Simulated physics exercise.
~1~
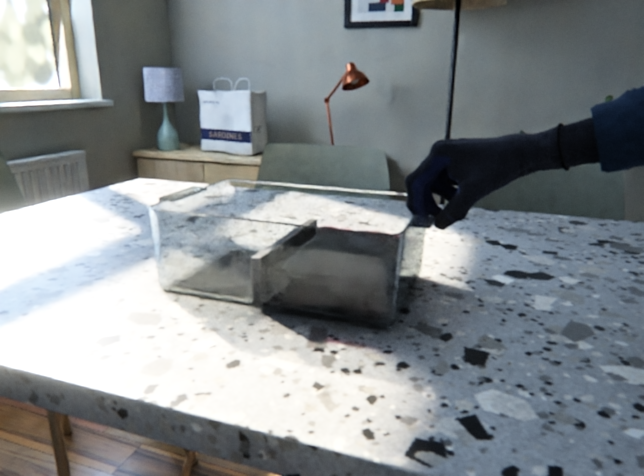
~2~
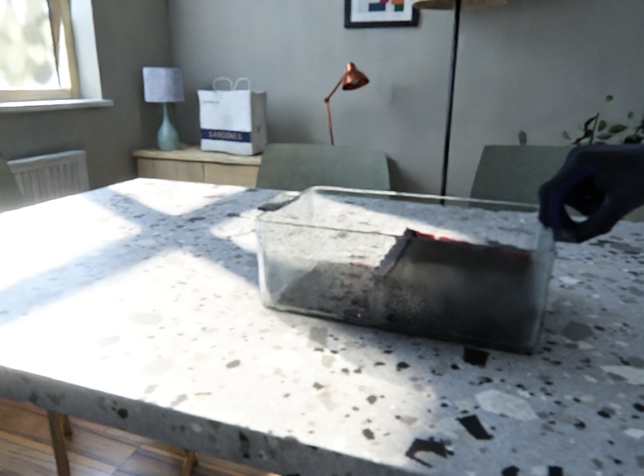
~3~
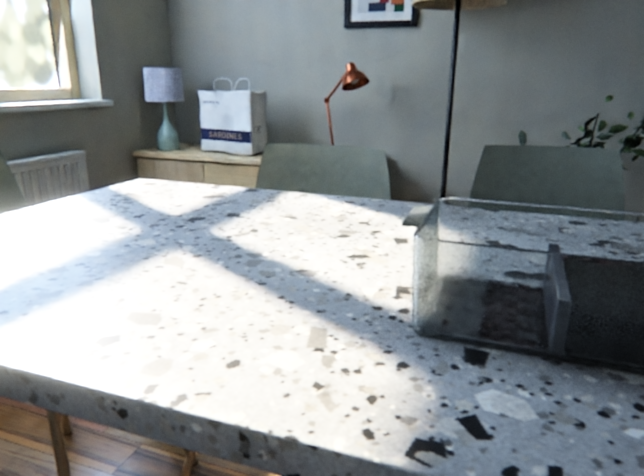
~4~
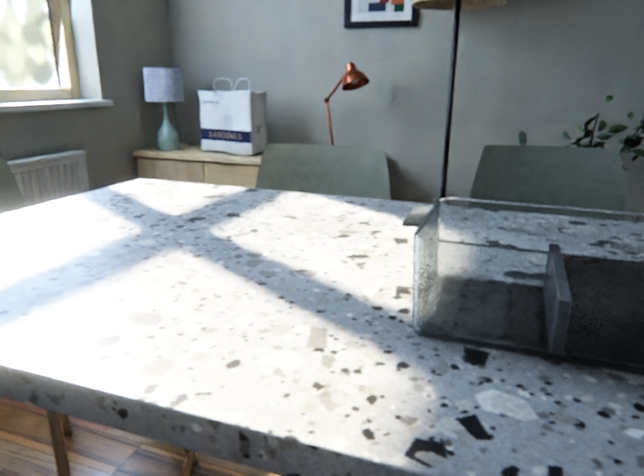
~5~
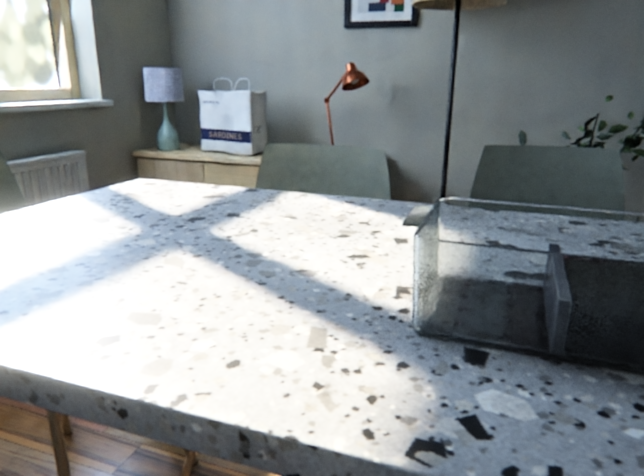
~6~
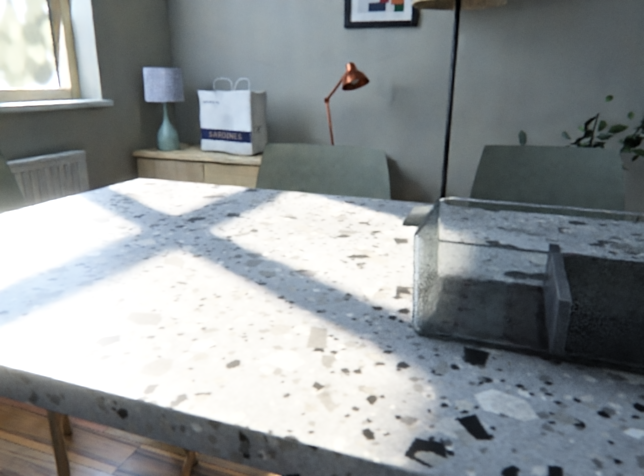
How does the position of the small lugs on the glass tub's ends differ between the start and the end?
At the start the lugs sit at either end of the tub, left of centre and just right of centre over the table. By the end they have shifted to the right, so the left one is right of centre and the other is out of view.
